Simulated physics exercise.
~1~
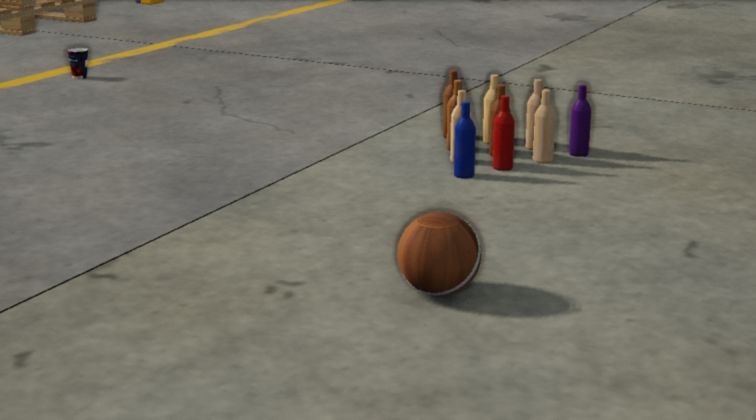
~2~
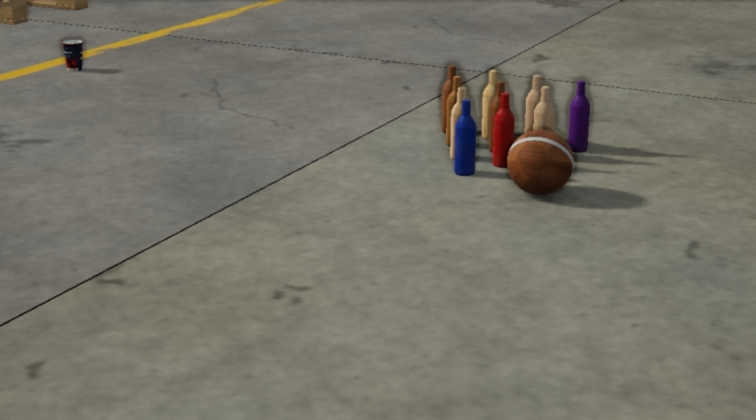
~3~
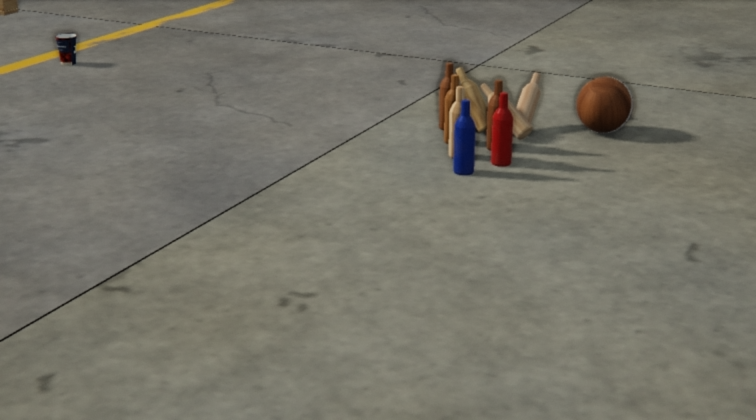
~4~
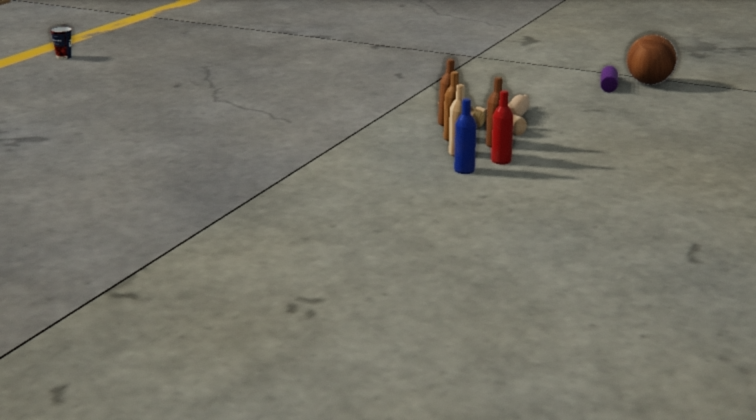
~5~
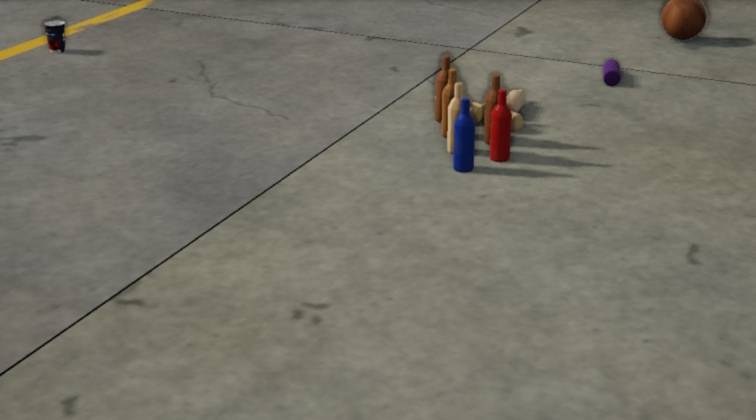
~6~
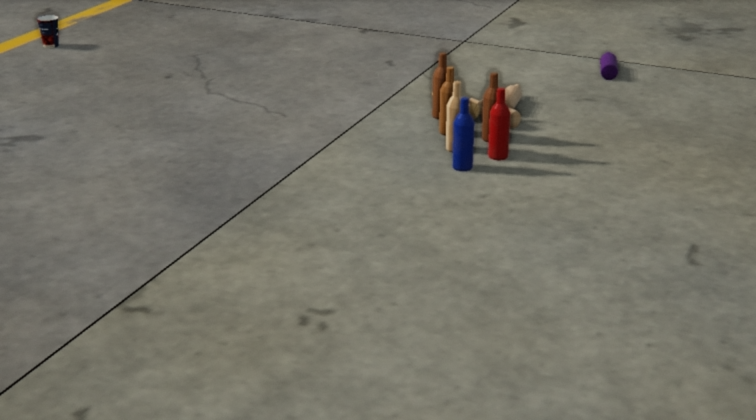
A wide grey concrete floor, seen from above at an angle, holds a wedge of bottle-shaped wooden skittles right of centre, with blue and red ones in front, purple at the right and tan and brown ones among them. A brown wooden ball rolls from the foreground up and to the right, while a small dark bucket stands near a yellow line at upper left. The ball hits the right side of the group, toppling the purple skittle and several pale ones. It rolls on and leaves the view at upper right. The purple skittle lies apart, while blue, red and some brown skittles remain standing.
